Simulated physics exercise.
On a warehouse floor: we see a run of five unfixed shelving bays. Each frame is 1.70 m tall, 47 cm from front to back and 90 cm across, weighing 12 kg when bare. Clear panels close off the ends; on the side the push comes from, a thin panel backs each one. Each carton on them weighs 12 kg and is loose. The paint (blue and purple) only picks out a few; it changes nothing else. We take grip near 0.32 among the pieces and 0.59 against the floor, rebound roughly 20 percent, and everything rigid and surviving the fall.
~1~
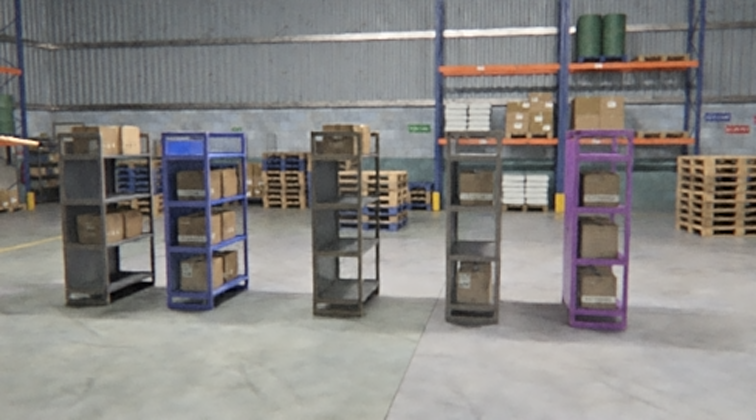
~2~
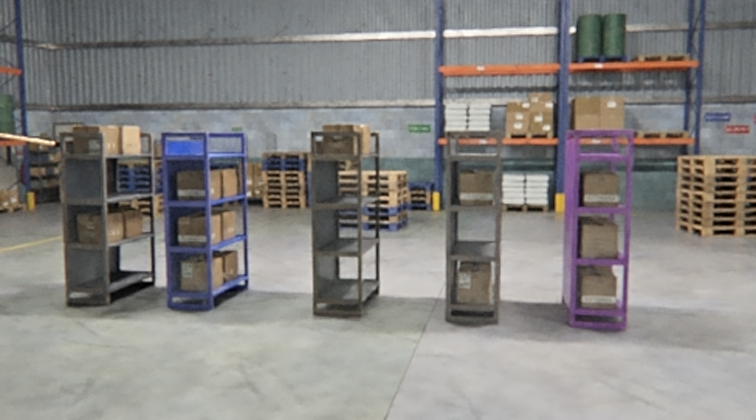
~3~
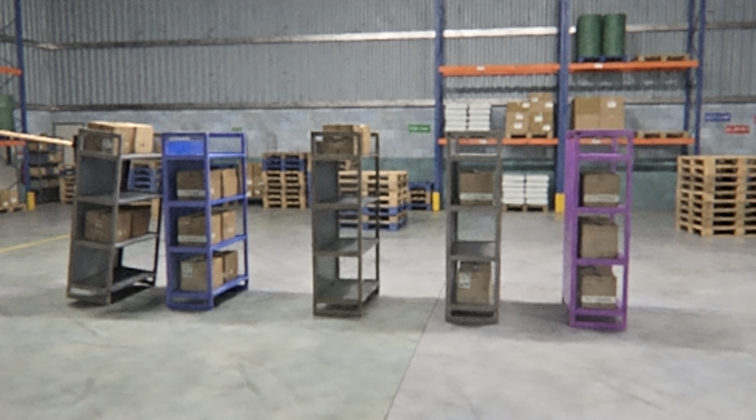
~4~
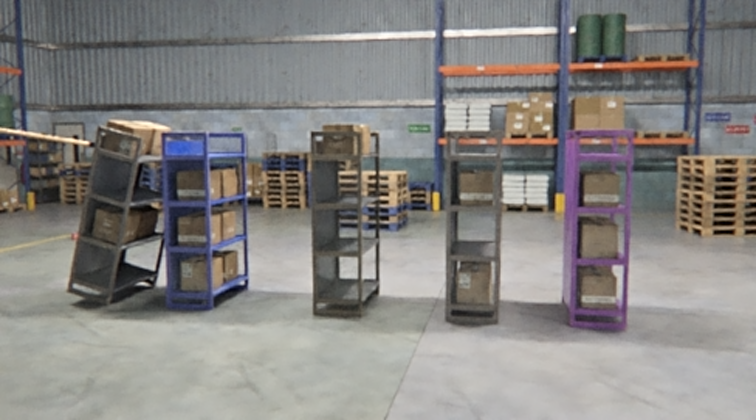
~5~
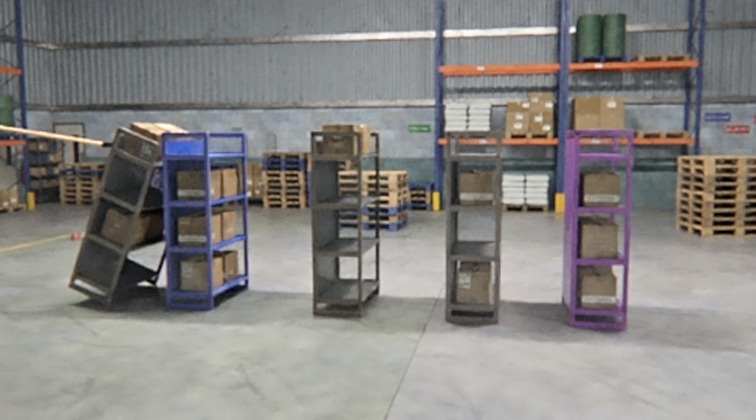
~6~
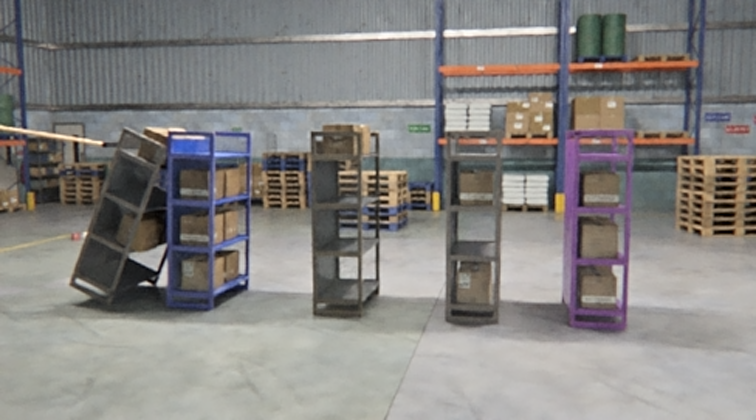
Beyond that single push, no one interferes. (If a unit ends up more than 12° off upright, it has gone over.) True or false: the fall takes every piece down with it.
False, not every piece goes over.
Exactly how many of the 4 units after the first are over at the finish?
That makes 0 in total.
Then, 0.10 s past the last view, 0 cartons spilt or dropped; none of the 4 other units over.
Then, 0.30 s past the last view, 2 cartons spilt or dropped; none of the 4 other units over.
In the end, 2 cartons spilt or dropped; none of the 4 other units over; blue unit unmoved; purple unit unmoved. Four left standing. From the last view, middles, blue unit near (210, 216), purple unit near (594, 224).
